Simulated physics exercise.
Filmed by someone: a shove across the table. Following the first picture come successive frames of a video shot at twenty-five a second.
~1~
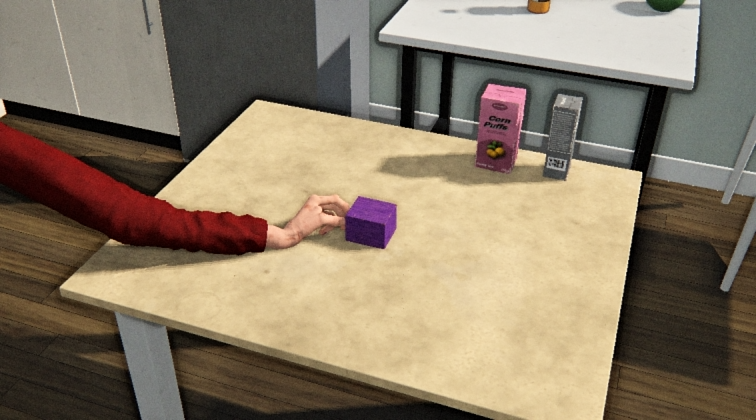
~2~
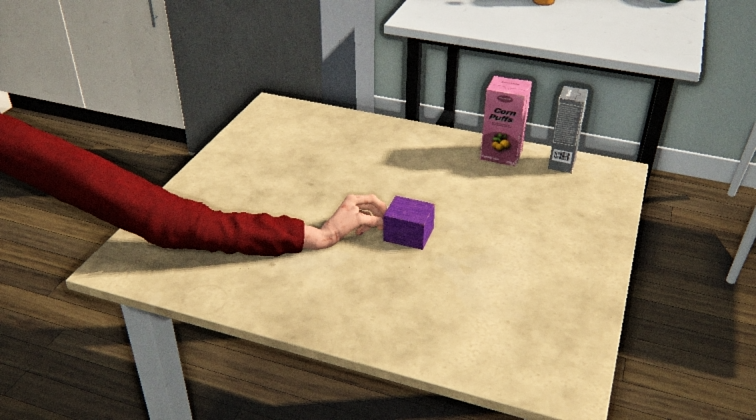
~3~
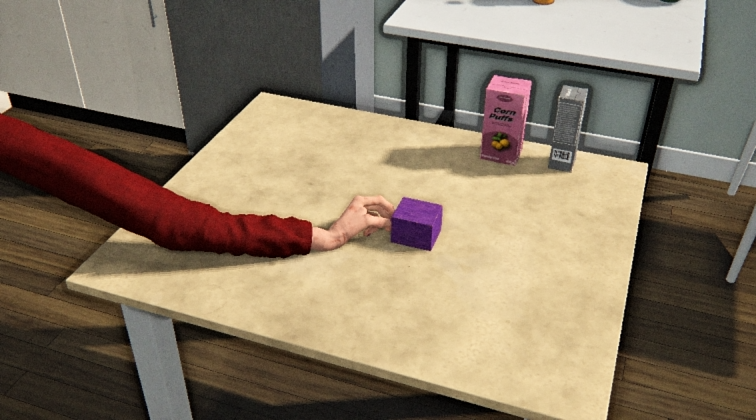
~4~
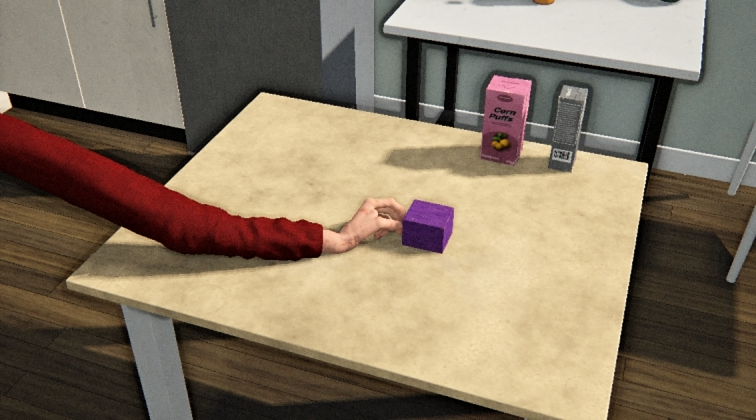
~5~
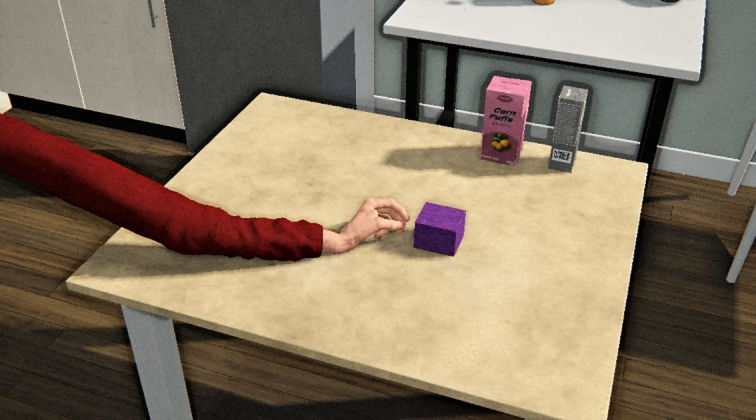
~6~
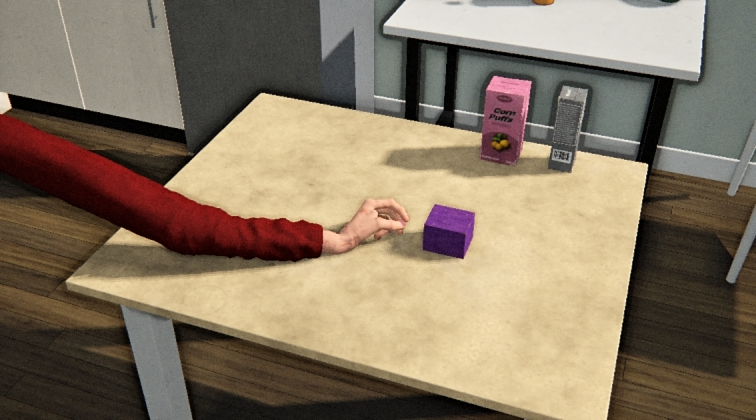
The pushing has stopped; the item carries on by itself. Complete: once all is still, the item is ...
On the table.
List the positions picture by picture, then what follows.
The first picture shows under the hand; purple block (371, 222).
The second picture shows under the hand; purple block (409, 222).
The third picture shows under the hand; purple block (417, 224).
The fourth picture shows purple block (428, 226).
The fifth picture shows purple block (440, 229) slid a little.
The sixth picture shows purple block (449, 231) slid a little.
Then, 0.10 s after the last picture, purple block slid about its own width near (462, 234).
Then, 0.20 s after the last picture, purple block resting near (462, 234).
At rest, moved from the start, purple block. Seen from the same camera at the end, purple block near (462, 234).
